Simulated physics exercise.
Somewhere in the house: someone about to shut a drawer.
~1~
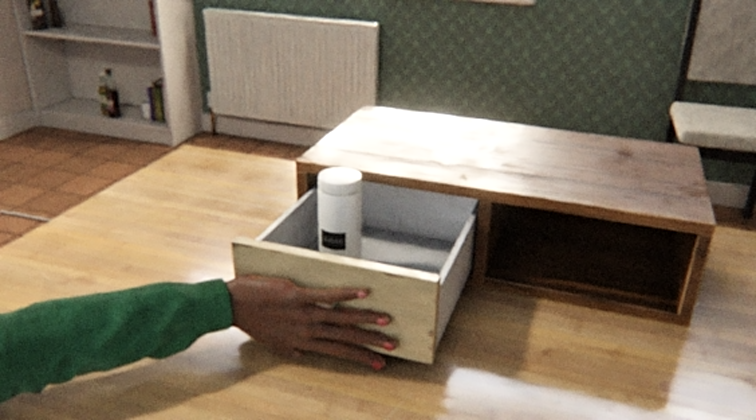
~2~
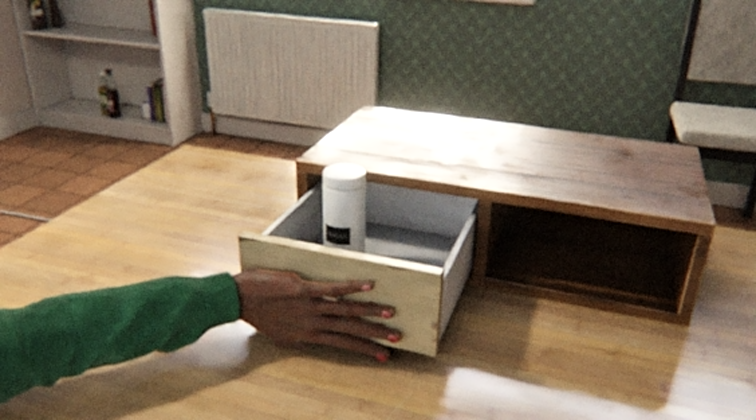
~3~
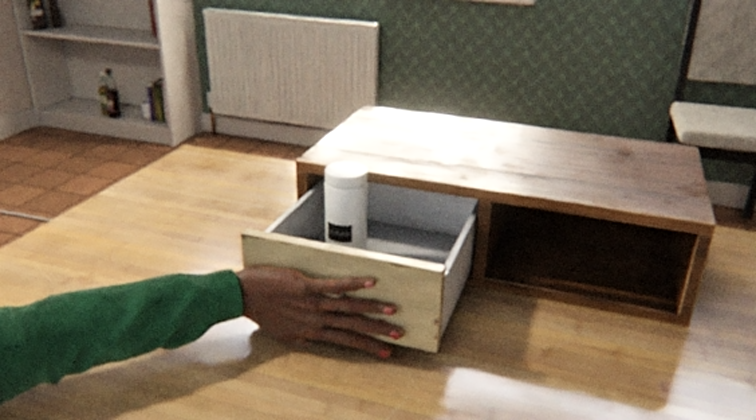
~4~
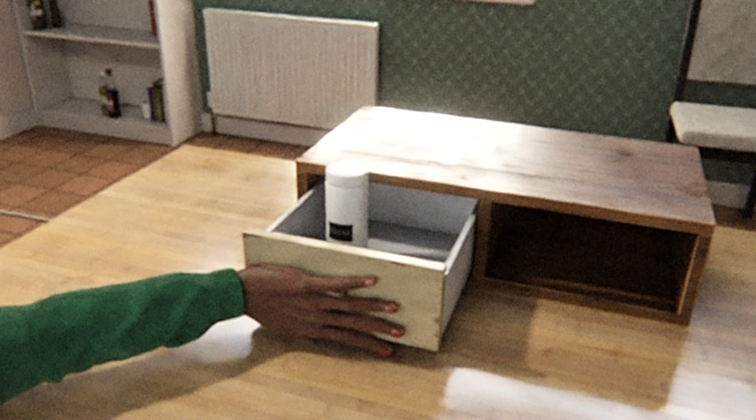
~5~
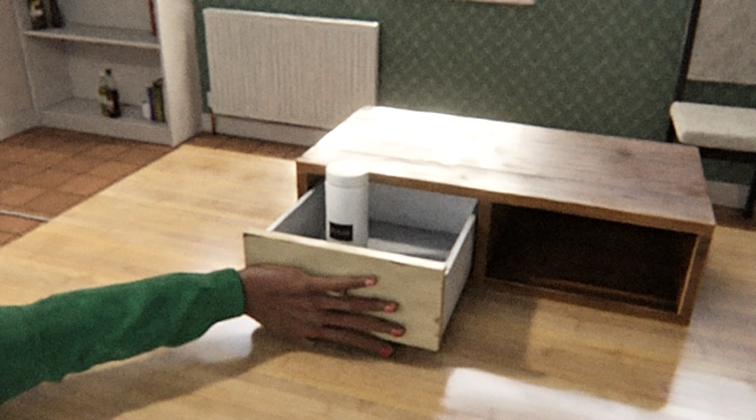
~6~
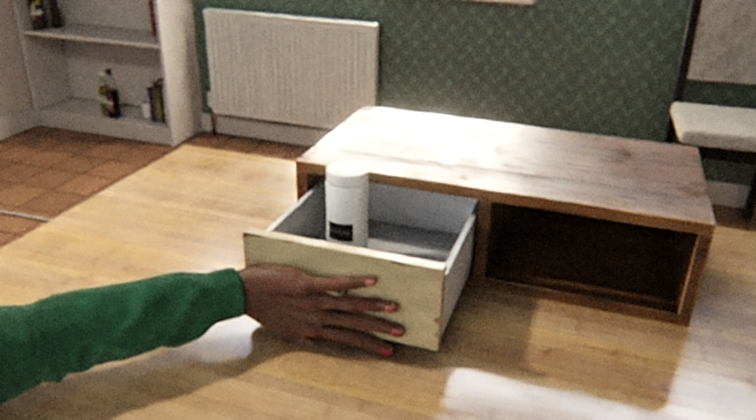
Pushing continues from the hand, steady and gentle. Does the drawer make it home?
Result: Drawer blocked partway.
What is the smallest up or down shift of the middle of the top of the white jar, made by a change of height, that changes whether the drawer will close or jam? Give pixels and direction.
Down by roughly 4 pixels.
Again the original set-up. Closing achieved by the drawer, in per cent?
Around 55 %.
Then, 0.38 s past the last view, drawer starting in.
Finally, the drawer will not close.
